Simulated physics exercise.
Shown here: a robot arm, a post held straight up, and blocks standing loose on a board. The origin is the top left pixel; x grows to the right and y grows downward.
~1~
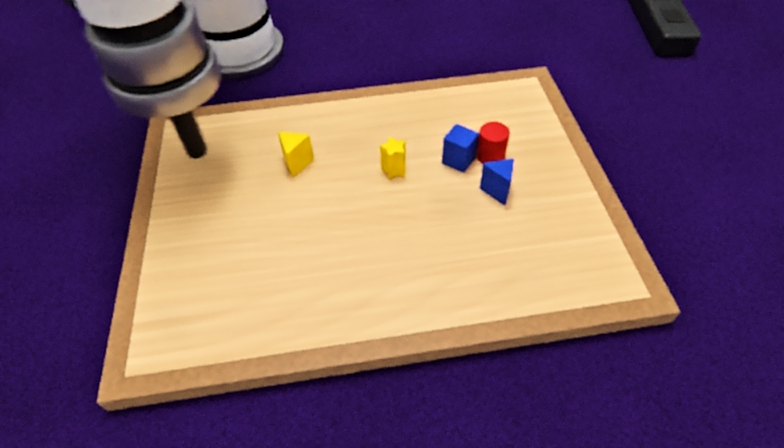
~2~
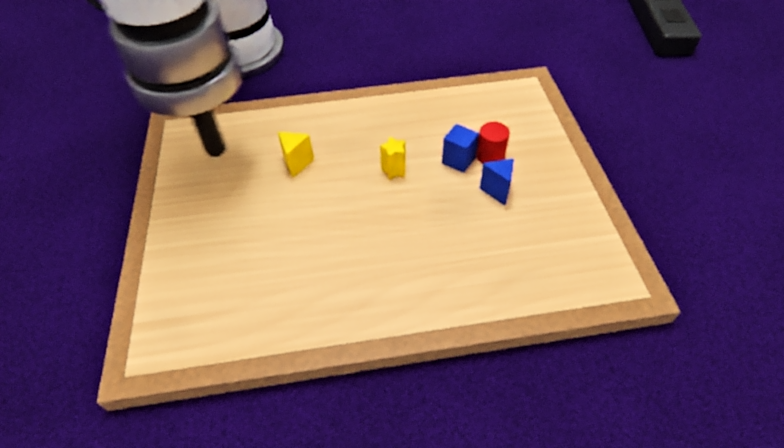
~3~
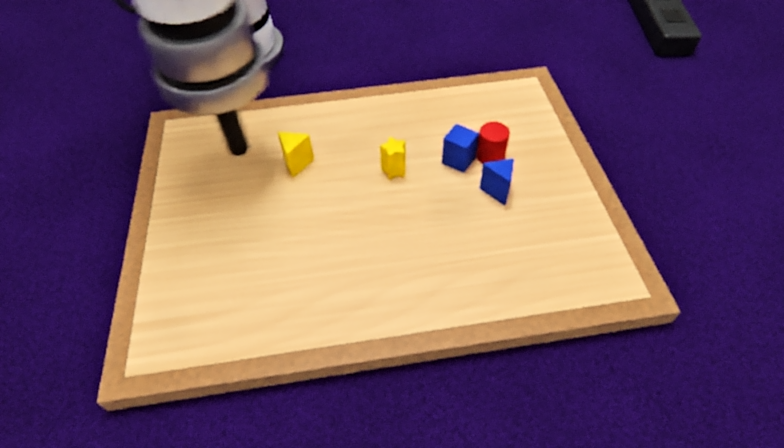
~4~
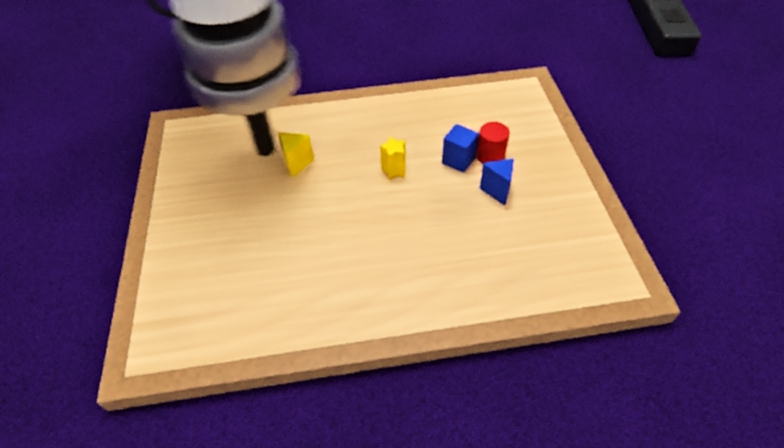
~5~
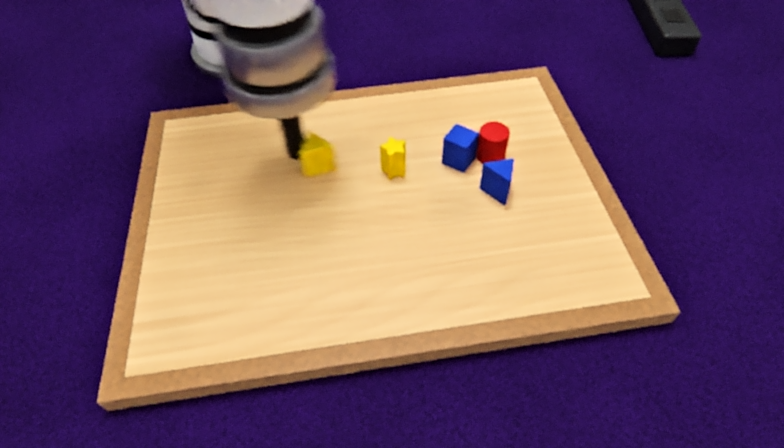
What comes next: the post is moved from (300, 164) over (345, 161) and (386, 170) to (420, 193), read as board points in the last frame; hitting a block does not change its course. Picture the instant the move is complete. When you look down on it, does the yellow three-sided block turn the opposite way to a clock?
My answer is no.
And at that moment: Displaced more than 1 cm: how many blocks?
Two.
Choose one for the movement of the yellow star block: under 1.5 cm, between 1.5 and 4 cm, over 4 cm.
My answer is that it shifts over 4 cm.
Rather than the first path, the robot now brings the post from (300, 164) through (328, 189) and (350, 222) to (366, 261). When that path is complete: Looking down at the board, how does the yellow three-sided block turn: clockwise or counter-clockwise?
In a top view, it turns counterclockwise.
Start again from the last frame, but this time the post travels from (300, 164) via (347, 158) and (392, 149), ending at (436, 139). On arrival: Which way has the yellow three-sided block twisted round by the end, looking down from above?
Rotation: Clockwise.
What follows on the original path. One third of the way, post at (344, 151); yellow three-sided block at (358, 146), turned 40° clockwise.
Two thirds of the way, post at (386, 160); yellow three-sided block at (380, 161), turned 85° clockwise; yellow star block at (409, 151), turned 55° anticlockwise.
At the end, post at (420, 183); yellow three-sided block at (384, 167), turned 120° clockwise; yellow star block at (438, 160), turned 145° anticlockwise; blue four-sided block still.
